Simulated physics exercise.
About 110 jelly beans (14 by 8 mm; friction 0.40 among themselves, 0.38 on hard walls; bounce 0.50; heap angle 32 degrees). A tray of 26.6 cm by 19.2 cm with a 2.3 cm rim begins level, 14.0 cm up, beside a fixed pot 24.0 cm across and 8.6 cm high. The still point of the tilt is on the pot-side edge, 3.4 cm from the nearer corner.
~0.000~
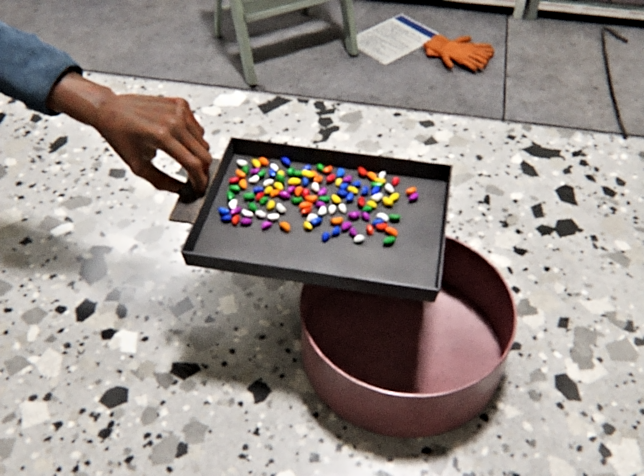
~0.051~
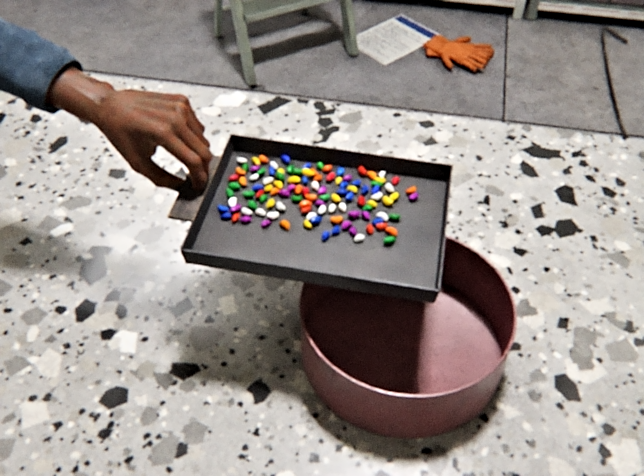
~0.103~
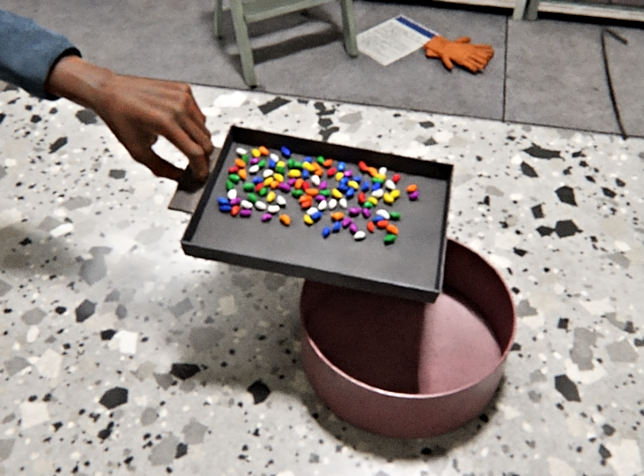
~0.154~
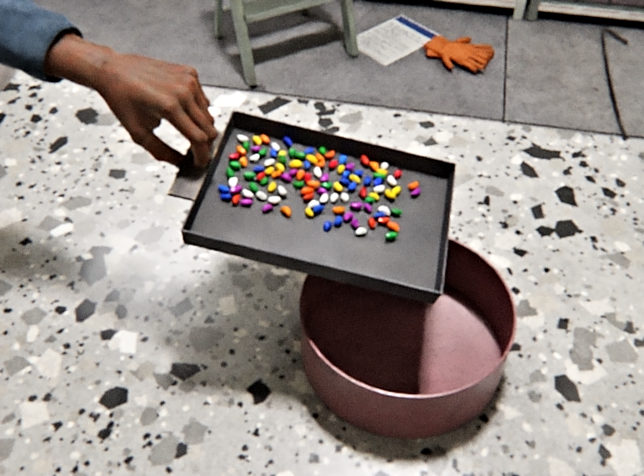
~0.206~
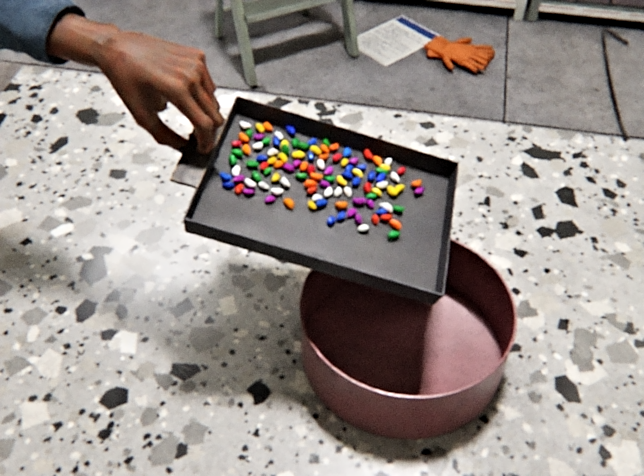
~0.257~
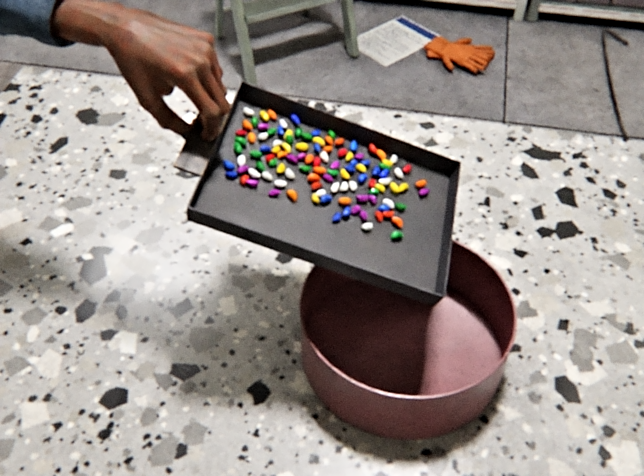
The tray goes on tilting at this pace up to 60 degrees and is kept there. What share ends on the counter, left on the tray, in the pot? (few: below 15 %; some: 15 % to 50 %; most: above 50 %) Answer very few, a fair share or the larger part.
Counter: Very few, tray: The larger part, pot: A fair share.
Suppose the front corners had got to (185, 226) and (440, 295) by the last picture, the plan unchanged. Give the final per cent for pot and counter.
Pot 15, counter 0.
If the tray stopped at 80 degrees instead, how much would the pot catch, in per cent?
It would be near 35 per cent.
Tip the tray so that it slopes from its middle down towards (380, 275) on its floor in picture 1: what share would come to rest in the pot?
Some 40 per cent.
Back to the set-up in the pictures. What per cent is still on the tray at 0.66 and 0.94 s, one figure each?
In turn: 100, 75.
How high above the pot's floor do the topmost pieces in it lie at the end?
About 1.0 cm.
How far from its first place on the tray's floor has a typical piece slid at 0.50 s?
About 5 cm.
Then, at 0.50 s, tilt 39 degrees; the tray holds 100 %, the pot 0 %.
After 0.66 s, tilt 53 degrees; the tray holds 100 %, the pot 0 %.
Then, at 0.94 s, tilt 60 degrees; the tray holds 75 %, the pot 20 %.
At rest (2.2 s), counter 5 %, tray 75 %, pot 25 %.
